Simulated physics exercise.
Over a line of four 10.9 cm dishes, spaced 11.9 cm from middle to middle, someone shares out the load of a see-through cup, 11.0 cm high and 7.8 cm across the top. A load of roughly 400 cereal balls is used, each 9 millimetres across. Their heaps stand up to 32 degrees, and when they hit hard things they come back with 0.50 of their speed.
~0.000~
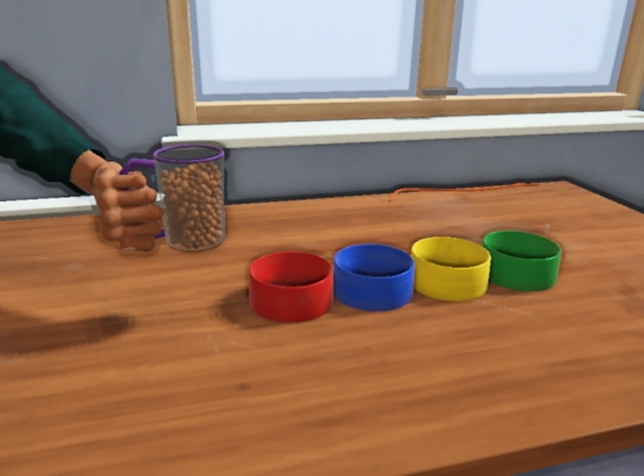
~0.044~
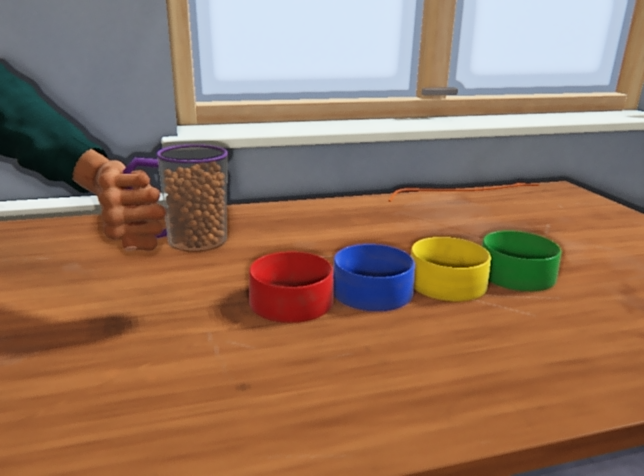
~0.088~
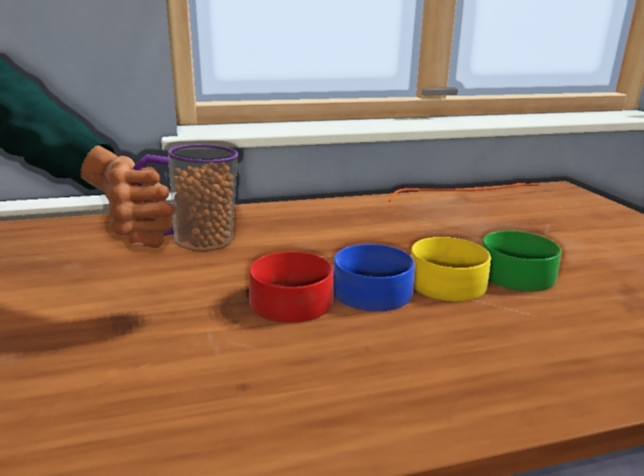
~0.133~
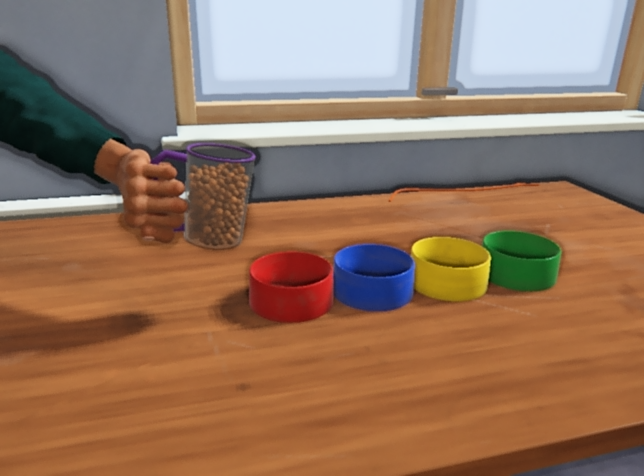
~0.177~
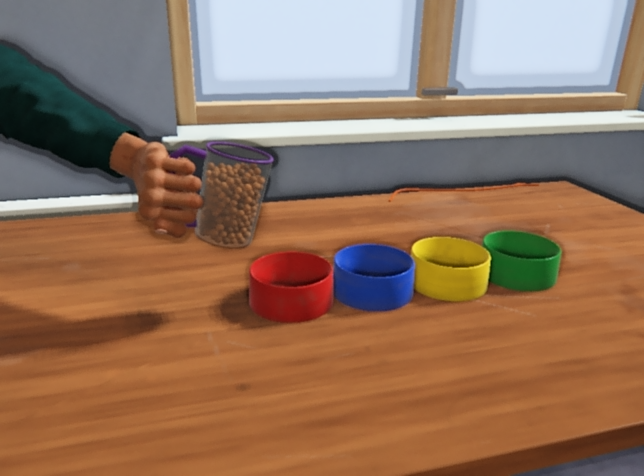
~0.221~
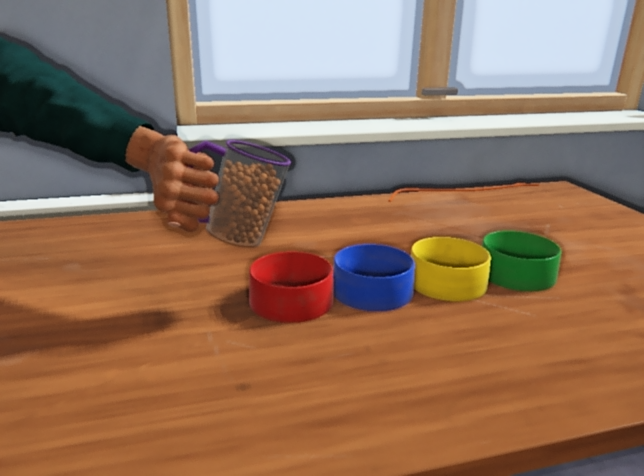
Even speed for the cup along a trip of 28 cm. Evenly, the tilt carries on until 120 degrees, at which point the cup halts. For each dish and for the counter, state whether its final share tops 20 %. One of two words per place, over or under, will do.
Red - under, blue - under, green - under, yellow - over, counter - under.
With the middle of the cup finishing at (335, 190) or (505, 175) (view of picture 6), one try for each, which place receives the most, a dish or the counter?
I'd expect blue to win the first try and green the second.
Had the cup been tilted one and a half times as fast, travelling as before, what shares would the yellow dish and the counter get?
Then yellow ends at 100 and the counter at 0.
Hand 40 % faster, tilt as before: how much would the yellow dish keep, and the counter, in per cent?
Yellow: 100; counter: 0.
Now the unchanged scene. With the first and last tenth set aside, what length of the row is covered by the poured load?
Some 6 centimetres.
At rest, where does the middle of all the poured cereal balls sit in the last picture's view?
(451, 267) or so.
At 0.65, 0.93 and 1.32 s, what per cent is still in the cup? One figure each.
Series: 100 / 85 / 30 per cent.
Then, at 0.65 s, tilt 67 degrees; cup holds 100 %.
After 0.93 s, tilt 99 degrees; cup holds 85 %, yellow 10 %.
After 1.32 s, tilt 120 degrees; cup holds 30 %, yellow 65 %.
At rest (2.3 s), red 0 %, blue 0 %, green 0 %, yellow 100 %, counter 0 %.
